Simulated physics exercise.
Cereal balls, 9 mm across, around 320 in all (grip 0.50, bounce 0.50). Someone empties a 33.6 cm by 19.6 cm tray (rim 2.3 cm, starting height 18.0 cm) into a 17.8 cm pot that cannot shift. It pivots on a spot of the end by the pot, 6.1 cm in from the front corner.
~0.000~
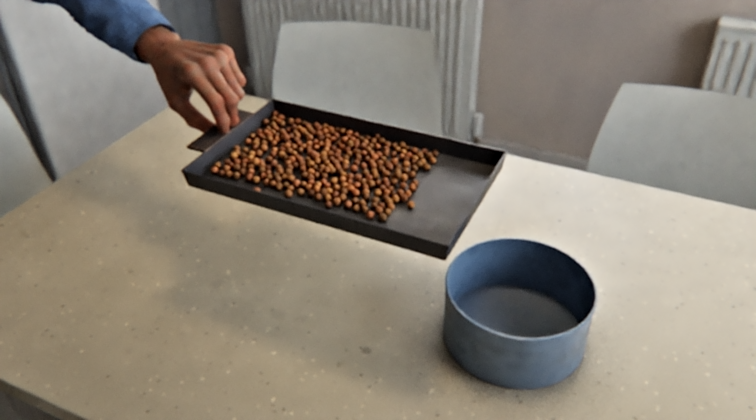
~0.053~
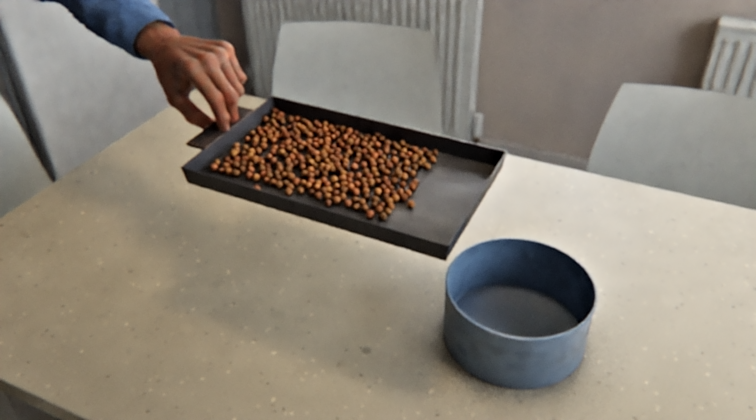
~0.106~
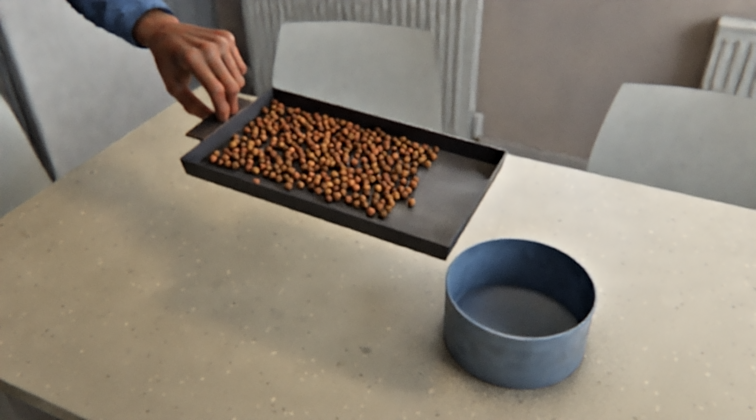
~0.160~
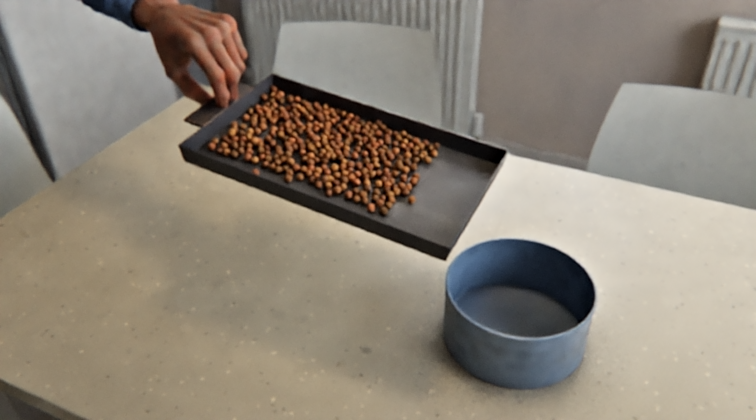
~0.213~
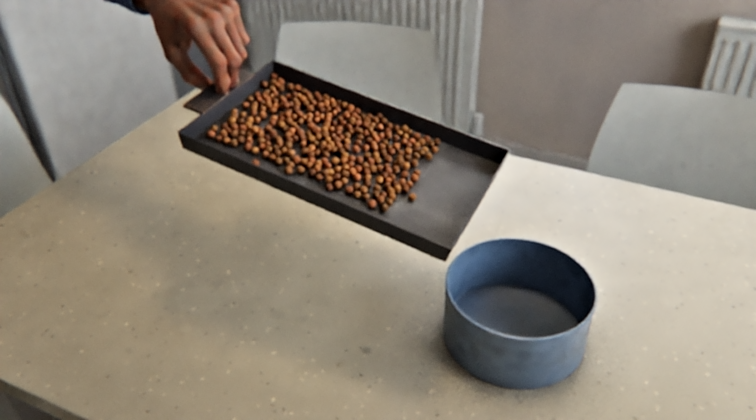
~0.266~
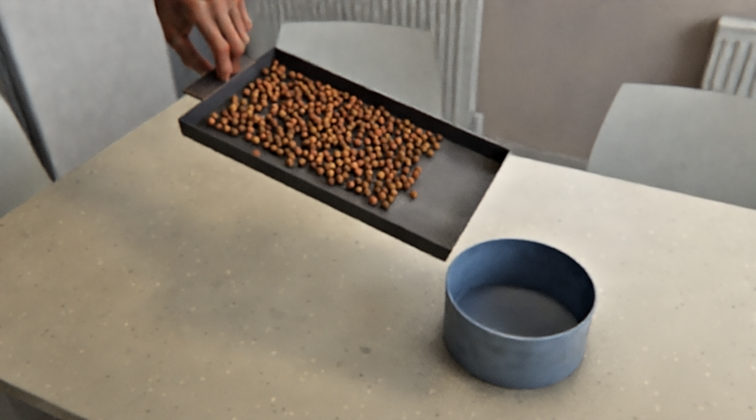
A hand lifting the handle end of a dark tray of brown balls, tilting it gradually towards a blue round pot.
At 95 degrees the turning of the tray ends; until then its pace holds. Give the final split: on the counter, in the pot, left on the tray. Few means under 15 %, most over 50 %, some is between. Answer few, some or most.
Counter some, pot most, tray few.
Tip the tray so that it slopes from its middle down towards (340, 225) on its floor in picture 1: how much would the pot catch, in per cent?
Some 0 per cent.
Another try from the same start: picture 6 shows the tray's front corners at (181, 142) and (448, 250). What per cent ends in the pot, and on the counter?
Pot 15, counter 80.
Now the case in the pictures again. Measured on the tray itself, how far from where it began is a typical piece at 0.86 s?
Roughly 17 cm.
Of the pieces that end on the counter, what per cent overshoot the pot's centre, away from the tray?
Some 70 per cent.
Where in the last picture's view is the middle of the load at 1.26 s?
At about (477, 206).
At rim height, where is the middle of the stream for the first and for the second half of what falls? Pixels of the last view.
First near (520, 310), later near (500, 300).
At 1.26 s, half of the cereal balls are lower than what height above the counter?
Roughly 20 cm.
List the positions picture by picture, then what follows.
The first frame shows tray tilt 0 degrees, front corners at (185, 169) and (446, 243); middle of the pieces at (327, 163); pot at (520, 284).
The second frame shows tray tilt 1 degrees, front corners at (185, 166) and (446, 243); middle of the pieces at (327, 162).
The third frame shows tray tilt 3 degrees, front corners at (184, 158) and (447, 244), lowest corner right front; middle of the pieces at (327, 156).
The fourth frame shows tray tilt 6 degrees, front corners at (182, 145) and (448, 245), lowest corner right front; middle of the pieces at (327, 148).
The fifth frame shows tray tilt 10 degrees, front corners at (182, 132) and (449, 246), lowest corner right front; middle of the pieces at (328, 140).
The sixth frame shows tray tilt 13 degrees, front corners at (182, 119) and (450, 247), lowest corner right front; middle of the pieces at (329, 132); pot at (520, 284). Its pace works out near 65 degrees a second.
After 0.86 s, tilt 52 degrees; the tray holds 100 %, the pot 0 %.
After 1.26 s, tilt 78 degrees; the tray holds 80 %, the pot 15 %.
After 1.74 s, tilt 95 degrees; the tray holds 35 %, the pot 35 %.
In the end, at 3.1 s, counter 25 %, pot 75 %, tray 0 %.
